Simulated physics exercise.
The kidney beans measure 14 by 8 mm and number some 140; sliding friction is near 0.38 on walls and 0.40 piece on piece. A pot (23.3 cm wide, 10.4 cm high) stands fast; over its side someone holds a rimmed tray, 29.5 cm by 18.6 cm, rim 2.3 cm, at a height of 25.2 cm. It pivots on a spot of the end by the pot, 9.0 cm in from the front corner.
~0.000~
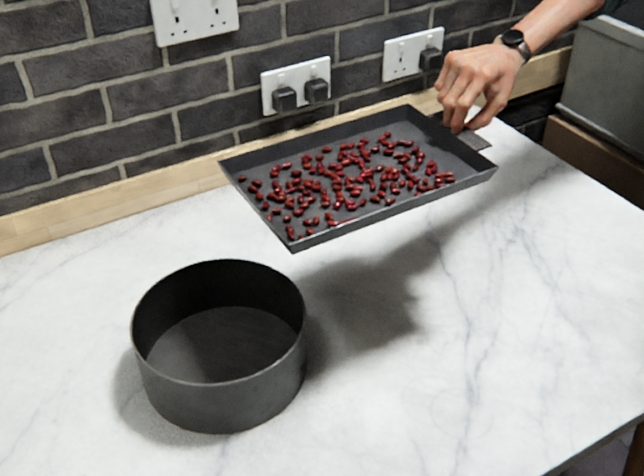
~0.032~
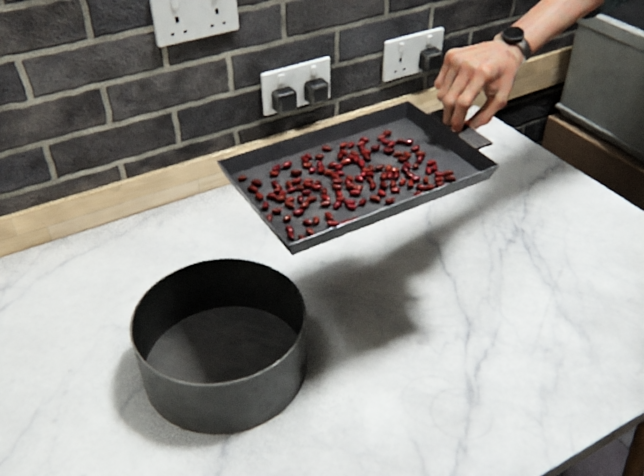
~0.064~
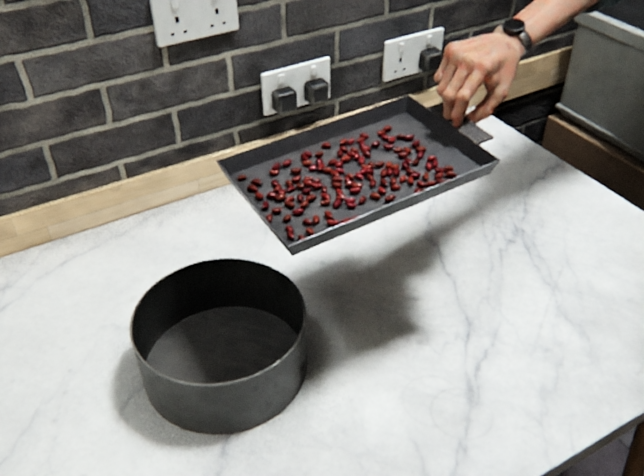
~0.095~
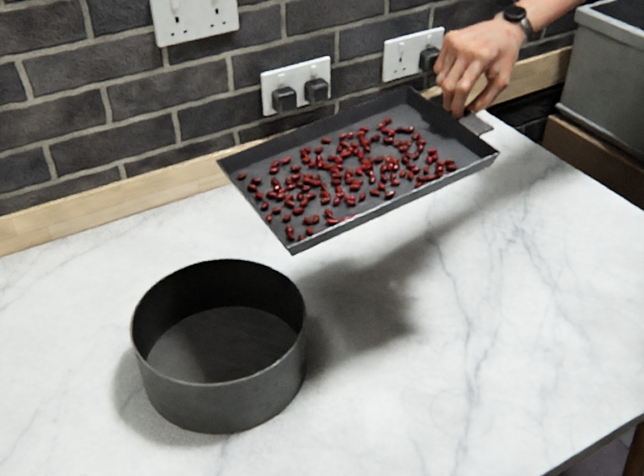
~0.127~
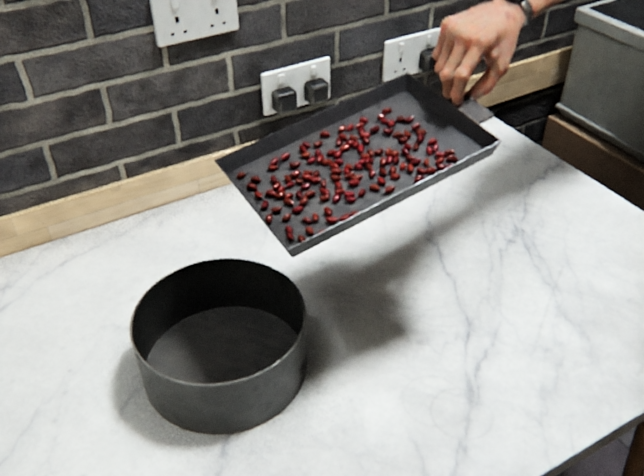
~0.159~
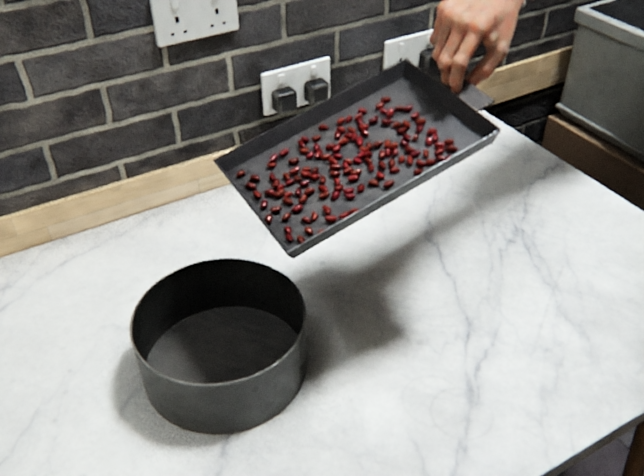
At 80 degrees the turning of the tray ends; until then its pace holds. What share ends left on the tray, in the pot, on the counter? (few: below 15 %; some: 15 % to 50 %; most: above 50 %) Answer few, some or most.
Tray: Few, pot: Most, counter: Some.
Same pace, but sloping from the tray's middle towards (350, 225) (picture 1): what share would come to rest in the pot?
About 35 per cent.
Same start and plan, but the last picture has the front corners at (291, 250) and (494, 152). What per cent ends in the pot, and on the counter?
Pot 35, counter 60.
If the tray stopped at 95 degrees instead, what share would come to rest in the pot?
Then about 75 per cent.
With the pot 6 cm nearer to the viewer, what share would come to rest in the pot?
It would be near 90 per cent.
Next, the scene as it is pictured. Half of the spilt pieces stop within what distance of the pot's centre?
Some 38 cm.
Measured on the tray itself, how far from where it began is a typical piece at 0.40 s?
About 3 cm.
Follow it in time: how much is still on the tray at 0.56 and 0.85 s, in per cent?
About 100, 15.
Then, at 0.40 s, tilt 47 degrees; the tray holds 100 %, the pot 0 %.
After 0.56 s, tilt 70 degrees; the tray holds 100 %, the pot 0 %.
After 0.85 s, tilt 80 degrees; the tray holds 15 %, the pot 50 %.
In the end, at 2.0 s, tray 10 %, pot 70 %, counter 25 %.
